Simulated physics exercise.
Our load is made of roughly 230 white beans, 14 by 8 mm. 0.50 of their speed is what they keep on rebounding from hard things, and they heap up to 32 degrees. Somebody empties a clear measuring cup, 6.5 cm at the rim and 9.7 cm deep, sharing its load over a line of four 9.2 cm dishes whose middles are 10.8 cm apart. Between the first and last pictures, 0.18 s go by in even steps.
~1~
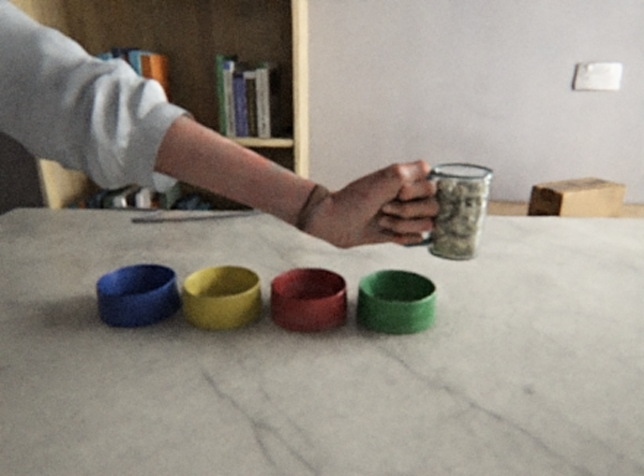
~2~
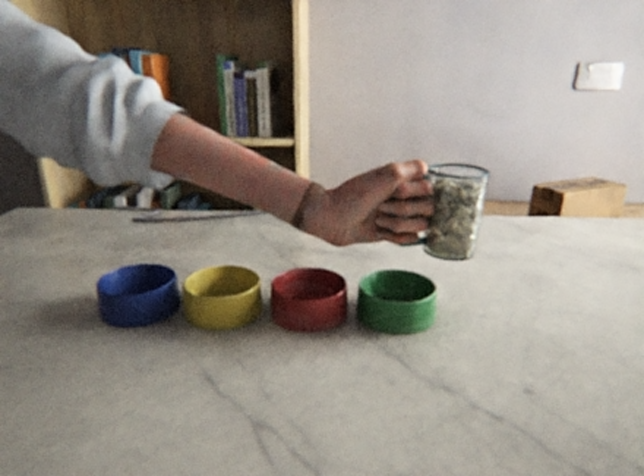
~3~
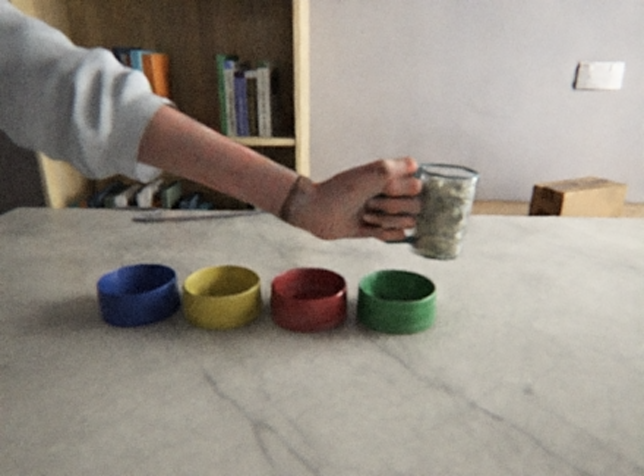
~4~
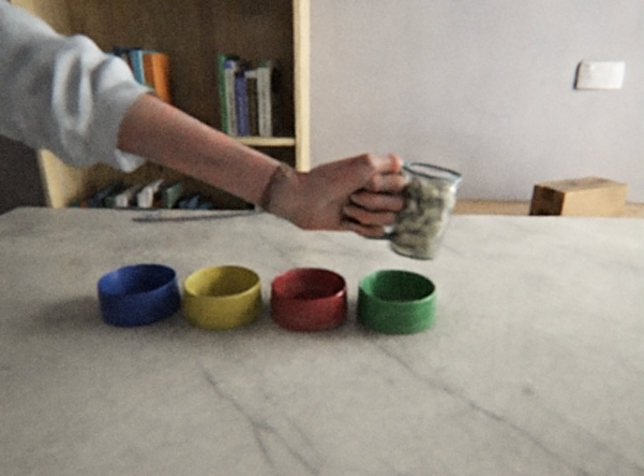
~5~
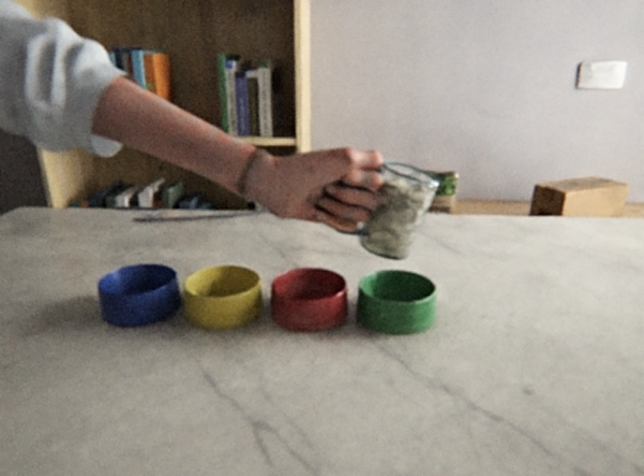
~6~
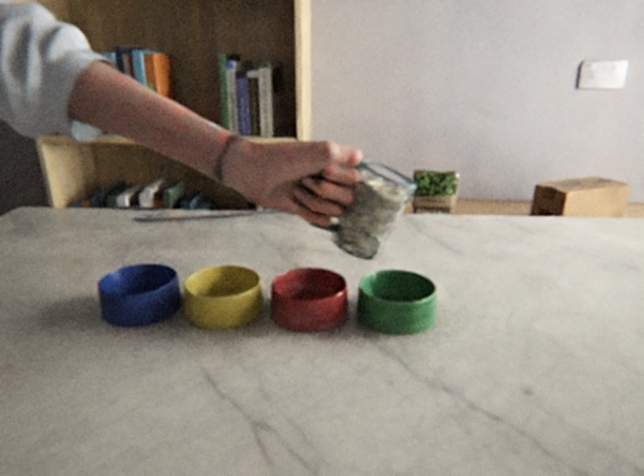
A hand moves a clear cup of white beans left above colored dishes, gradually tilting it.
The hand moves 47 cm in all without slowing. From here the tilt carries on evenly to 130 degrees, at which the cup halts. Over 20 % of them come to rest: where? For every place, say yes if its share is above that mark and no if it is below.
Red: No, blue: Yes, green: No, yellow: No, counter: No.
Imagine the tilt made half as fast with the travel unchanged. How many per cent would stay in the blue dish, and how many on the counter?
Result: Blue dish 100, counter 0.
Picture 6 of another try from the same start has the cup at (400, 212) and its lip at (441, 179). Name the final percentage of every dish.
Red 0, blue 90, green 0, yellow 0.
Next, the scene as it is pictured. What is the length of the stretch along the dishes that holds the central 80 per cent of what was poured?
It covers some 6 centimetres of the row.
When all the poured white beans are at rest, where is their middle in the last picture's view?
Somewhere around (135, 292) in the final frame.
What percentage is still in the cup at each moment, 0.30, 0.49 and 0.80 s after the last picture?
Going in order, it reads 100, then 95, and finally 10 per cent.
Then, 0.30 s after the last picture, tilt 77 degrees; cup holds 100 %.
Then, 0.49 s after the last picture, tilt 111 degrees; cup holds 95 %, blue 5 %.
Then, 0.80 s after the last picture, tilt 130 degrees; cup holds 10 %, blue 75 %.
In the end, red 0 %, blue 90 %, green 0 %, yellow 0 %, counter 10 %.
